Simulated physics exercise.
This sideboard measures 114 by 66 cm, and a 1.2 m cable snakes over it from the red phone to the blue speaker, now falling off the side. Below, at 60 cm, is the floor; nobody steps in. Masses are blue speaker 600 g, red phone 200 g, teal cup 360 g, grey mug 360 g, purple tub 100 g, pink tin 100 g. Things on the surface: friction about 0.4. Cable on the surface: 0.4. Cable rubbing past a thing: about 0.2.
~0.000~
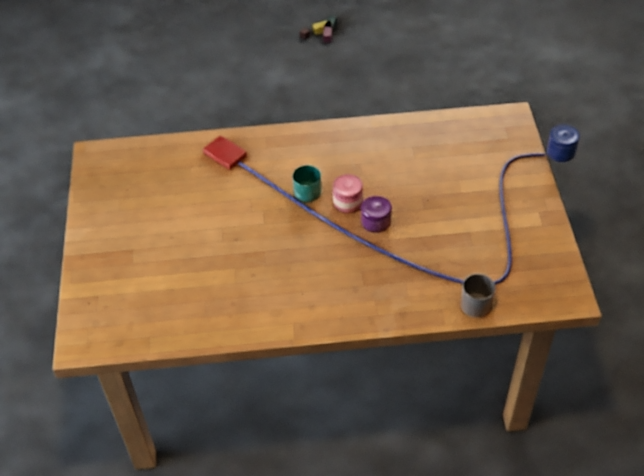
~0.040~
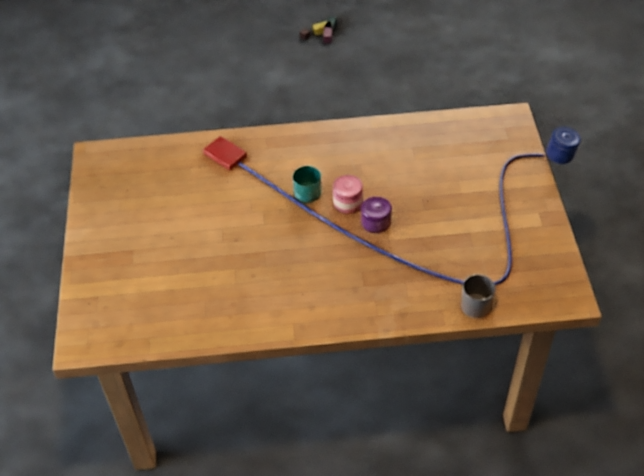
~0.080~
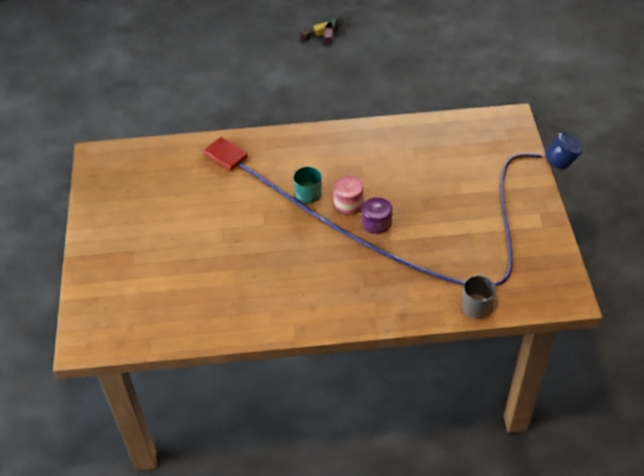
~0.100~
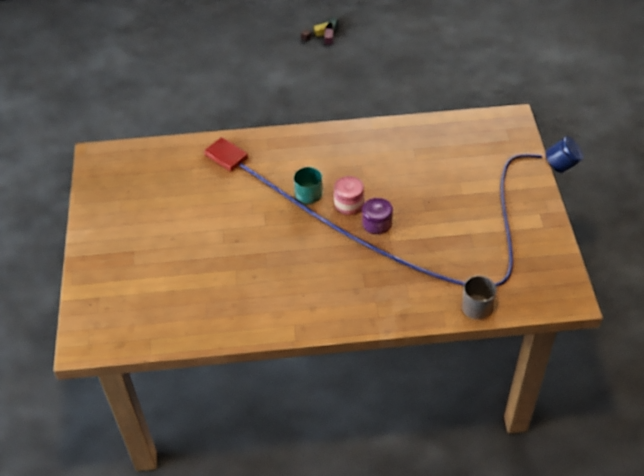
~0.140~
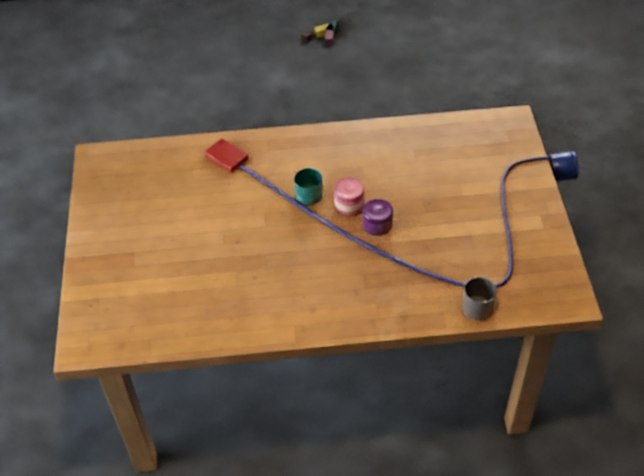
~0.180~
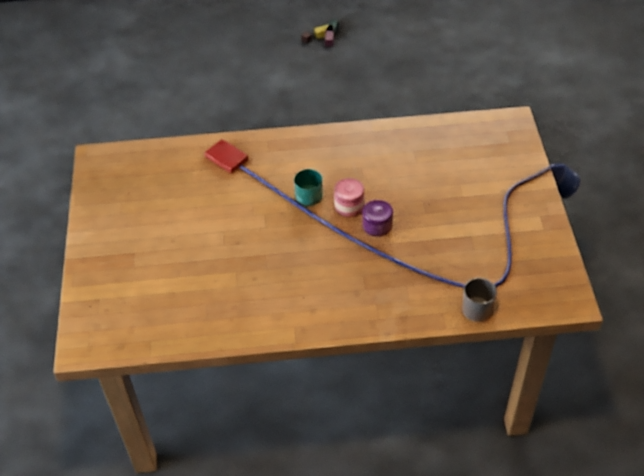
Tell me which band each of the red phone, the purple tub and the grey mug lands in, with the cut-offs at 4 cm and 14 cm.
Bands: The red phone is in the top band; the purple tub is in the top band; the grey mug is in the bottom band.
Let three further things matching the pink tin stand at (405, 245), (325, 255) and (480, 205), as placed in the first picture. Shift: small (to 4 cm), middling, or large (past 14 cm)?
Result, in order: Major / minor / medium.
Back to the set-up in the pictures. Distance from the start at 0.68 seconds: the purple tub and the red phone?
The purple tub is 25 cm out and the red phone is 30 cm out.
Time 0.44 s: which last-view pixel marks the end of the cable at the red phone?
At about (276, 189).
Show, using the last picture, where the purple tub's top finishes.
Last view, top position: About (385, 132).
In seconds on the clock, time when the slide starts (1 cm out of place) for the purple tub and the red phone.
Purple tub: 0.32 s; red phone: 0.34 s.
At 0.4 s, the cable's tail end at (276, 189); purple tub 14 cm off its start, red phone 11 cm off its start, blue speaker over the edge.
At 0.7 s, the cable's tail end at (316, 215); red phone 30 cm off its start, purple tub 25 cm off its start, pink tin 16 cm off its start.
At 0.9 s, the cable's tail end at (316, 216); red phone 32 cm off its start at (310, 229), purple tub 25 cm off its start at (385, 132), pink tin 16 cm off its start at (359, 140).
At 1.2 s, the cable's tail end at (316, 216); red phone 32 cm off its start, purple tub 25 cm off its start, pink tin 16 cm off its start.
At 2.4 s, the cable's tail end at (316, 216); red phone 32 cm off its start at (310, 229), purple tub 25 cm off its start at (385, 132), grey mug 0 cm off its start at (480, 291), pink tin 16 cm off its start at (359, 140).
